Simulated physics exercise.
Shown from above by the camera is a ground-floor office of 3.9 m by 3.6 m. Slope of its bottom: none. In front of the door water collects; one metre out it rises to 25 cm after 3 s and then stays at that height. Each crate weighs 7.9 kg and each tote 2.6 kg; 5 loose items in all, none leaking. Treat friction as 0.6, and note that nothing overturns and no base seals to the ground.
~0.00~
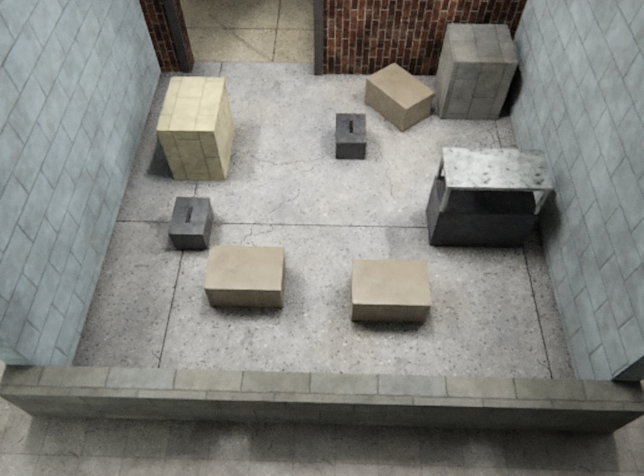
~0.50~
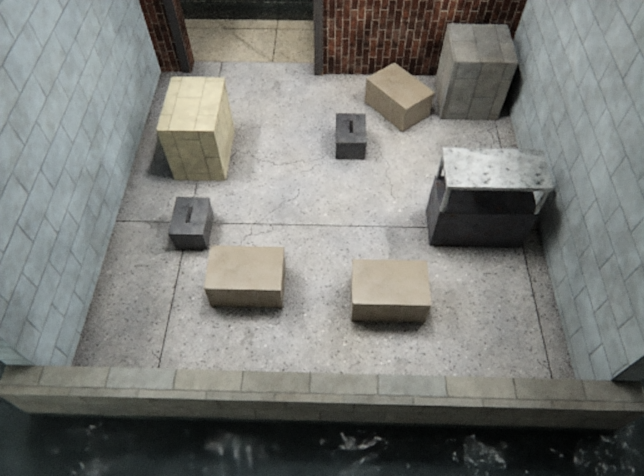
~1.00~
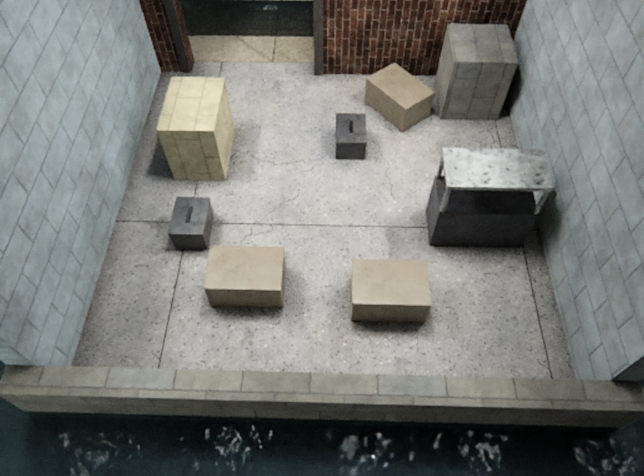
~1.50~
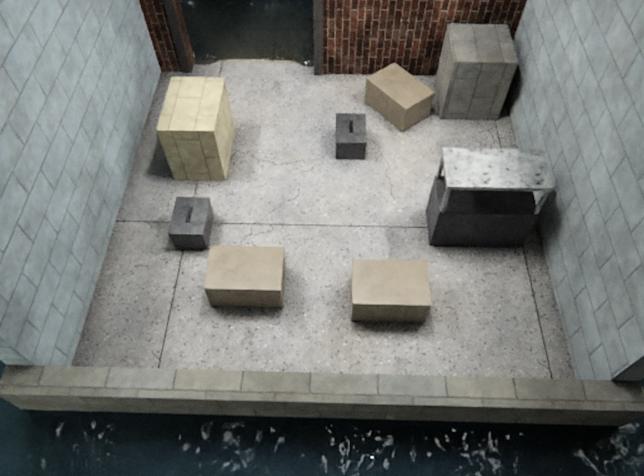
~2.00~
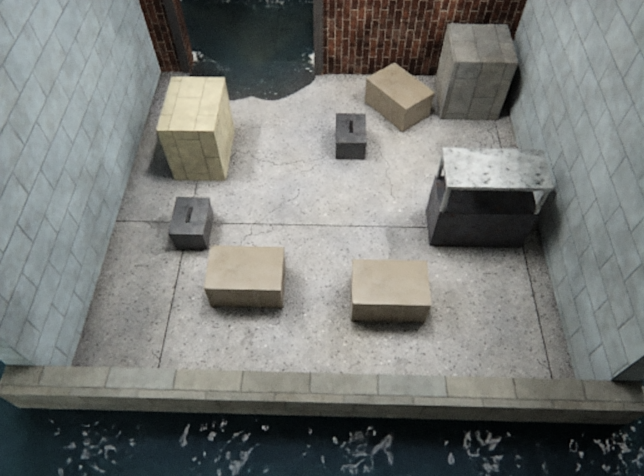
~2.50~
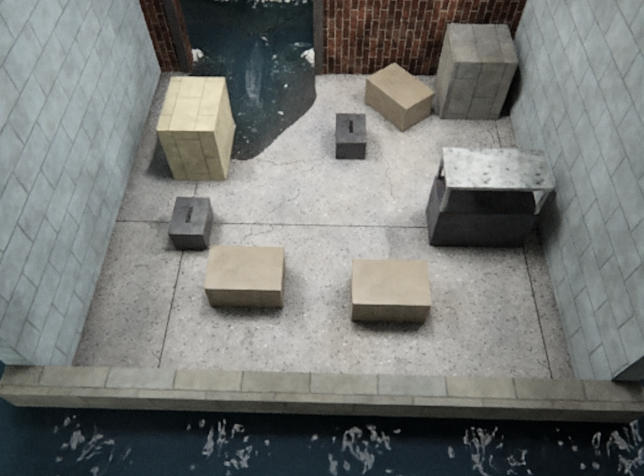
In this clip, seen from above, dark water appears outside the low front wall of a room holding boxes and blocks, then fills the doorway at the back and spreads partway across the floor, while the objects stay still.
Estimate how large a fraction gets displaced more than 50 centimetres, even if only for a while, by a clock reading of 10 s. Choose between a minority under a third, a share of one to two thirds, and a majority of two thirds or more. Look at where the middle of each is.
A majority of two thirds or more.
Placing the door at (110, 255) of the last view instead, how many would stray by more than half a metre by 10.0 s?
Then it comes to 5 of them.
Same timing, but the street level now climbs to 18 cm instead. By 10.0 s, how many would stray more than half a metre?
The count would be 4.
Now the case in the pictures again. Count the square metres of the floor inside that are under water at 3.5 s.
That flooded area is roughly 4.0 m2.
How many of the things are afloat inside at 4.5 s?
It comes to 1.
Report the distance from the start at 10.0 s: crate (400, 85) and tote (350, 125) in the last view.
They've ended up 30 cm and 100 cm away, in that order.
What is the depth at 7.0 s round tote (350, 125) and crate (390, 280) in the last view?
I'd put it at 6 cm and 11 cm respectively.
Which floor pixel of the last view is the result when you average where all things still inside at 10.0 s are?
Somewhere near (390, 218).
After 3.5 s 0 of 5 are over 50 cm from their spots; 0 afloat.
After 4.5 s 1 of 5 are over 50 cm from their spots; 1 afloat.
After 7.0 s 4 of 5 are over 50 cm from their spots; 4 afloat.
After 10.0 s 3 of 5 are over 50 cm from their spots, and 4 have been at some point; 5 afloat.
